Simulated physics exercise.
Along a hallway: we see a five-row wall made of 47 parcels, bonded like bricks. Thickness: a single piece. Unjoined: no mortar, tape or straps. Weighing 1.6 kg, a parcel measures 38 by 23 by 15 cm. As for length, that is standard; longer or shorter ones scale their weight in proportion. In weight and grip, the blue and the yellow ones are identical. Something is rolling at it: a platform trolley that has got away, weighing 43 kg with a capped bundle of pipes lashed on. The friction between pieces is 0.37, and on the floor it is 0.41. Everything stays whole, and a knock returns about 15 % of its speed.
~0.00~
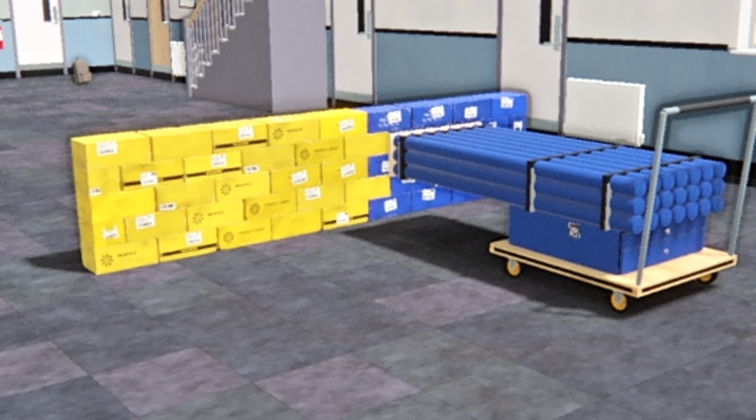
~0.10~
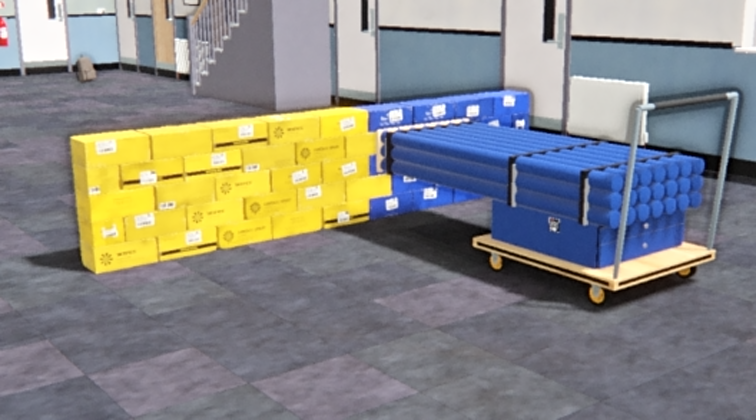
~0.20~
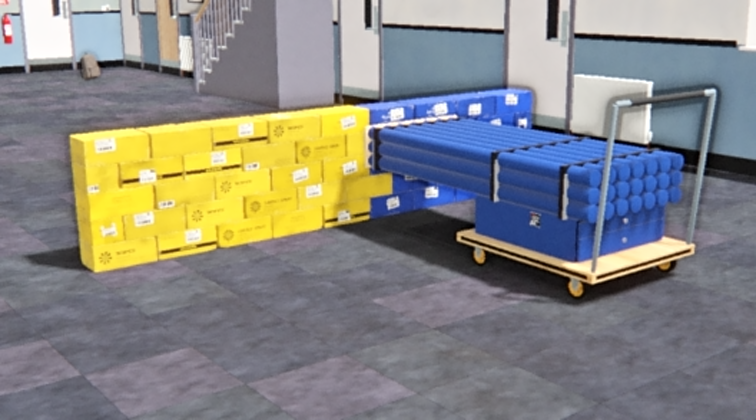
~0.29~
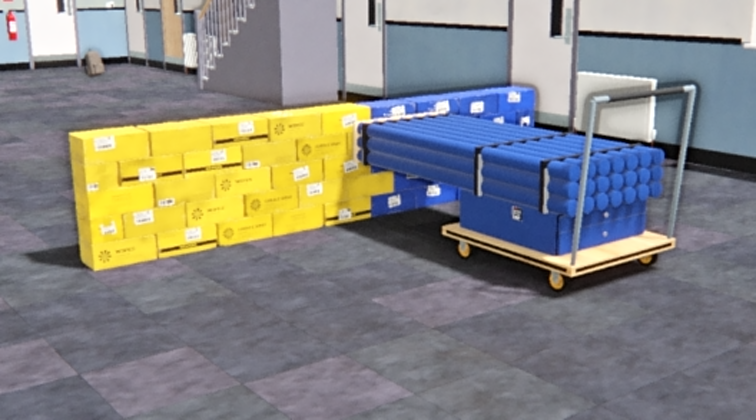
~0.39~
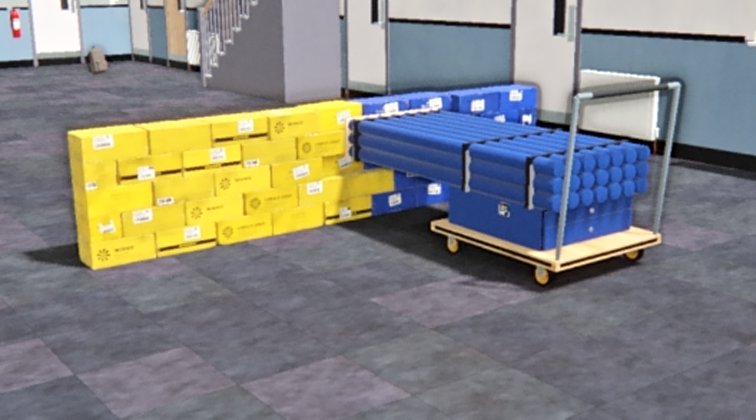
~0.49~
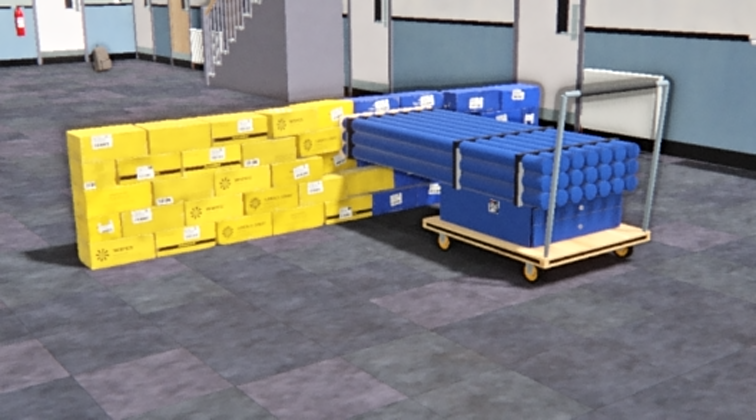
At the start, a platform trolley loaded with a blue box and a strapped bundle of blue rolls stands apart from a wall of yellow and blue parcels in a hallway. The trolley rolls leftward until the bundle's end reaches the wall, then pushes in, shifting some parcels out of line.
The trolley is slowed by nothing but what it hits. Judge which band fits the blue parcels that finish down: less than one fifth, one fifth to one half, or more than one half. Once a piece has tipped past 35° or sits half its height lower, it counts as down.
The band is one fifth to one half.
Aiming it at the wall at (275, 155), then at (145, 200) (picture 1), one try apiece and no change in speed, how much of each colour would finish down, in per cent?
For blue it's 0 then 0 per cent, for yellow 40 then 50 per cent.
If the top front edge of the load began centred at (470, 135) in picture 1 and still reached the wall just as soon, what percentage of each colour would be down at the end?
You'd end up with blue at 40 per cent down and yellow at 20 per cent.
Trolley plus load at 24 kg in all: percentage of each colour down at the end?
You'd get blue 40 and yellow 20 percent.
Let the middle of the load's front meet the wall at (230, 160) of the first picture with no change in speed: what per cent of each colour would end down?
Result - blue: 0 %; yellow: 60 %.
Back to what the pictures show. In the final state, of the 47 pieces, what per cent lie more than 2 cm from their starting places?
The share is 40 %.
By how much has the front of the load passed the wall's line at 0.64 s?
Reading: Approx. 25 cm past the line.
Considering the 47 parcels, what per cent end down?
That comes to around 30 percent.
After 0.64 s, load 26 cm past the wall's line, still rolling; none of the 20 blue parcels down (0 of 47 in all colours); top blue parcel 21° from how it stood, 6 cm lower.
After 0.86 s, load 40 cm past the wall's line, still rolling; 8 of the 20 blue parcels down (14 of 47 in all colours); top blue parcel 68° from how it stood, 43 cm lower.
After 1.24 s, load 62 cm past the wall's line, still rolling; 8 of the 20 blue parcels down (14 of 47 in all colours); top blue parcel upside down.
In the end (2.7 s), load 1.02 m past the wall's line, stopped; 8 of the 20 blue parcels down (14 of 47 in all colours); top blue parcel upside down; top yellow parcel unmoved. That is 40 per cent. From the last view, middles, top blue parcel near (293, 171), top yellow parcel near (107, 144).
